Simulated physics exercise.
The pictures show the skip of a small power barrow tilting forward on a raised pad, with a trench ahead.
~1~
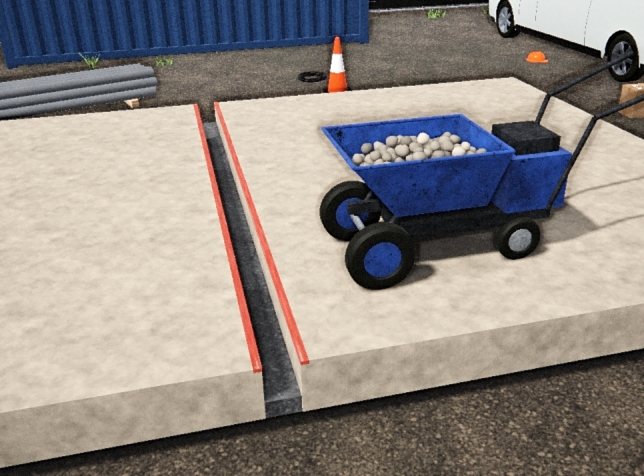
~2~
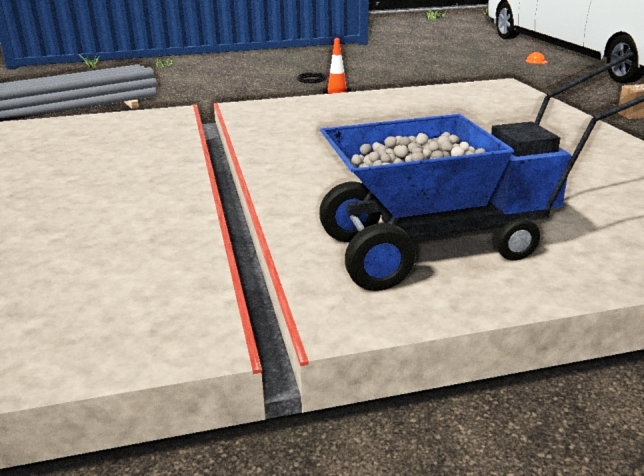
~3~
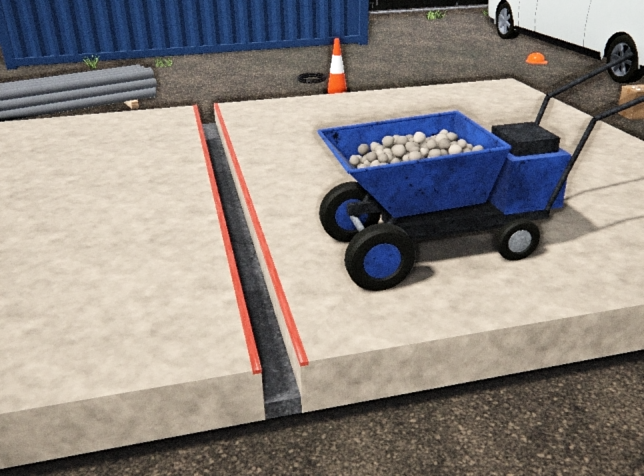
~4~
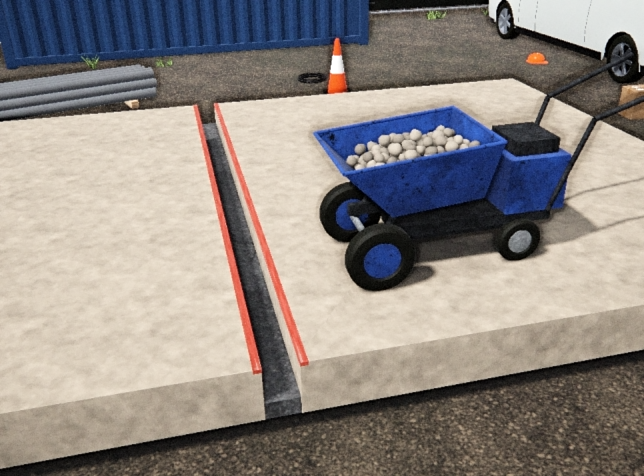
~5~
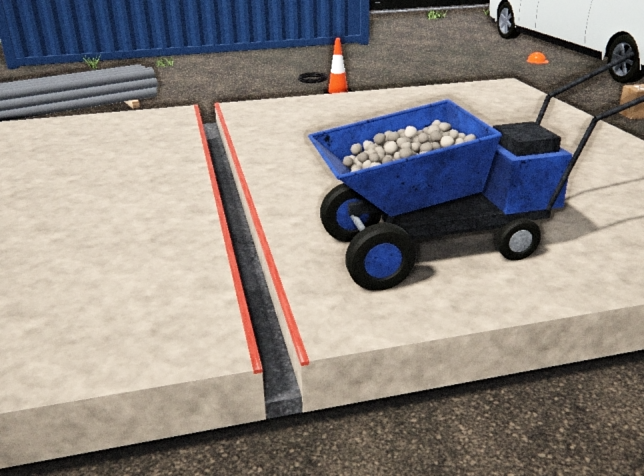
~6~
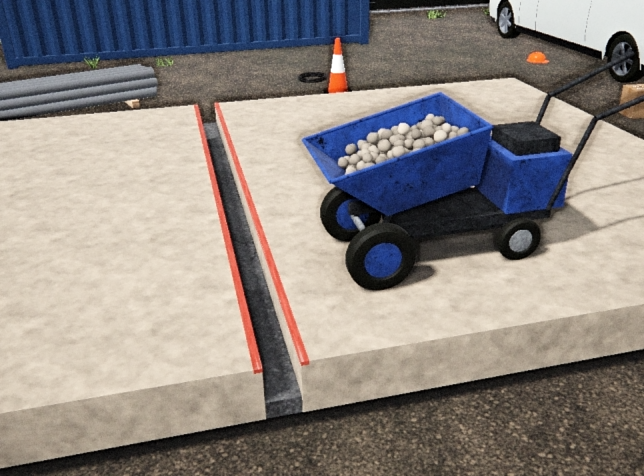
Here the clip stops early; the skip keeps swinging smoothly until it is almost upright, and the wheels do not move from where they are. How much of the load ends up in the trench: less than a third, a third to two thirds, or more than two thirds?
A third to two thirds.
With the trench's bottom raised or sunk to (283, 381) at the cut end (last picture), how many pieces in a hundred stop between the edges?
It works out to some 40 percent.
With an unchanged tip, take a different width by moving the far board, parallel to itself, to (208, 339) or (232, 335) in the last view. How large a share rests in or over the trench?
Around 100 percent first, around 80 percent second.
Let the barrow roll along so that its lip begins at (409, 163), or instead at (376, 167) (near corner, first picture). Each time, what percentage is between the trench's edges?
Close to 50 in a hundred, and close to 60 in a hundred.
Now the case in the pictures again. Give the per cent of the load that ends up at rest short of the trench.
My estimate is around 0 percent.
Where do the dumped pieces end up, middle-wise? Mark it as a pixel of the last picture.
About (246, 278).
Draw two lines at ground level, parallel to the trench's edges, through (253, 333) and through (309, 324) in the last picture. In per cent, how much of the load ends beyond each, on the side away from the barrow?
I reckon some 40 per cent and some 100 per cent.
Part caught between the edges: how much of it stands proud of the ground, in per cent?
About 10 in a hundred.
Soon, skip tipped well over; all in the skip.
A while on, skip tipped steeply; most in the skip; a small part in or heaped over the trench; a small part beyond it; a small part falling.
Towards the end, skip tipped right over; a small part in the skip; about half in or heaped over the trench; about half beyond it.
Finally, skip tipped right over; a stray few short of the trench; about half in or heaped over the trench; about half beyond it.
